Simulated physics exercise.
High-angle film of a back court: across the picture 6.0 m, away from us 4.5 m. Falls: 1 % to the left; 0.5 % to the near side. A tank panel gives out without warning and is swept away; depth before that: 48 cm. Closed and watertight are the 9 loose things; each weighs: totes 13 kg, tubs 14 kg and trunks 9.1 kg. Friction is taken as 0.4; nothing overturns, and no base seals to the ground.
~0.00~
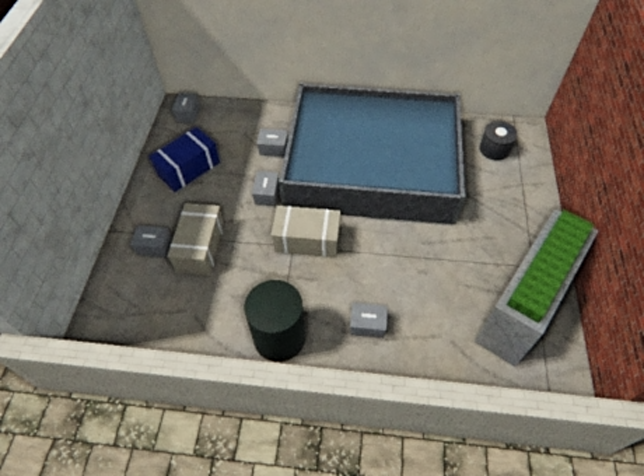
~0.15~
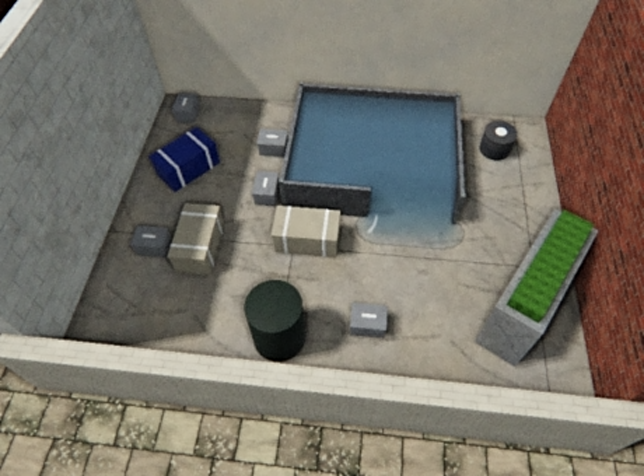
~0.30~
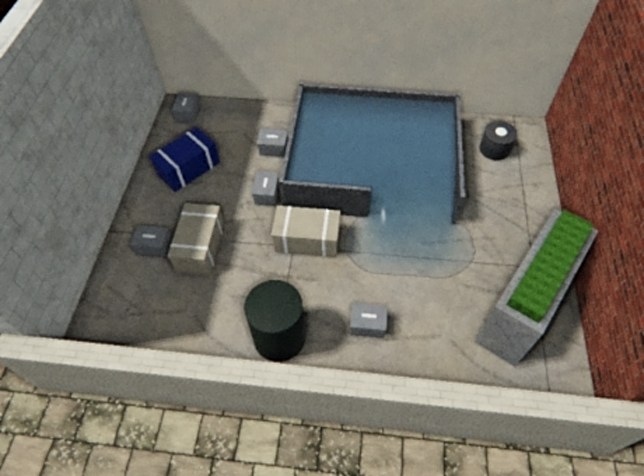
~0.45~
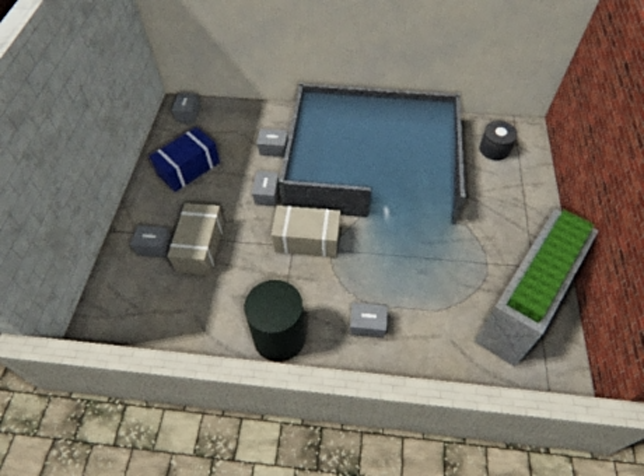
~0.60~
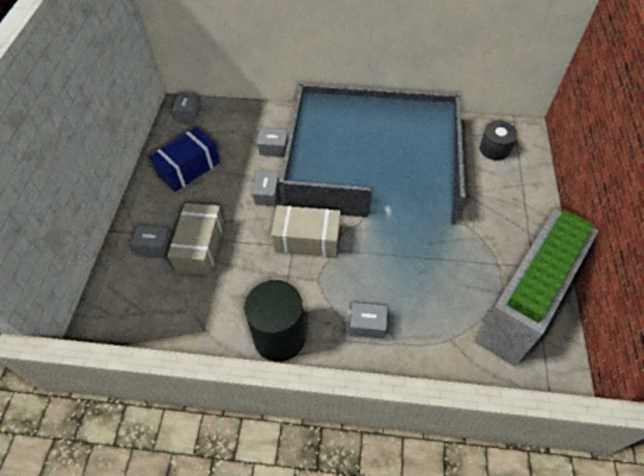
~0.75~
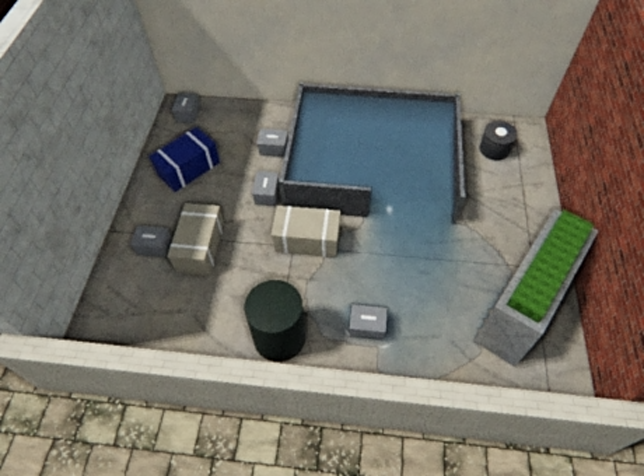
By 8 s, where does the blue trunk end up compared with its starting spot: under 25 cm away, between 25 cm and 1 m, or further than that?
Result: Moderate travel.
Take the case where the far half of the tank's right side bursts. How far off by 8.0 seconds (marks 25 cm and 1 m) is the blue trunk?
I'd expect the blue trunk to have remained in place.
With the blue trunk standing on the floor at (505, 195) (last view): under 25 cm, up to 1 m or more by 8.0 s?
It goes a modest distance.
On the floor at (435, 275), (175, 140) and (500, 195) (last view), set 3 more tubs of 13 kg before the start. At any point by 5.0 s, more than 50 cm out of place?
First outside the limit, then inside the limit, then inside the limit.
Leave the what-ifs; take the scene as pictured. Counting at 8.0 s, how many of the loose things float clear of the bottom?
Then: 3.
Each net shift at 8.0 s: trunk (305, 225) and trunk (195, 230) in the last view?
Respectively: 60 cm / 40 cm.
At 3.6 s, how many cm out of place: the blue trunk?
About 0 cm out of place.
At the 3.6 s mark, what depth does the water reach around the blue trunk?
I'd say around 0 cm.
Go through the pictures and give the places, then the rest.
In the first picture, the blue trunk at (183, 150) rests on the ground; 3.9 m2 under water; 0 of 9 have shifted.
In the second picture, the blue trunk at (183, 150) rests on the ground; 4.4 m2 under water; 0 of 9 have shifted.
In the third picture, the blue trunk at (183, 150), on the bottom; water covers 5.1 m2; 0 of 9 have shifted.
In the fourth picture, the blue trunk at (183, 150) rests on the ground; 5.9 m2 under water; 0 of 9 have shifted.
In the fifth picture, the blue trunk at (183, 150) rests on the ground; 6.8 m2 under water; 0 of 9 have shifted.
In the sixth picture, the blue trunk at (183, 150), on the bottom; water covers 7.6 m2; 0 of 9 have shifted.
After 1.6 s the blue trunk is near (183, 150), 0.0 m from its start, aground; 1 afloat.
After 3.6 s the blue trunk is near (183, 150), 0.0 m from its start, aground; 0 afloat.
After 5.6 s the blue trunk is near (174, 117), 0.7 m from its start, aground; 2 afloat.
After 8.0 s the blue trunk is near (192, 112), 0.7 m from its start, afloat; 3 afloat.
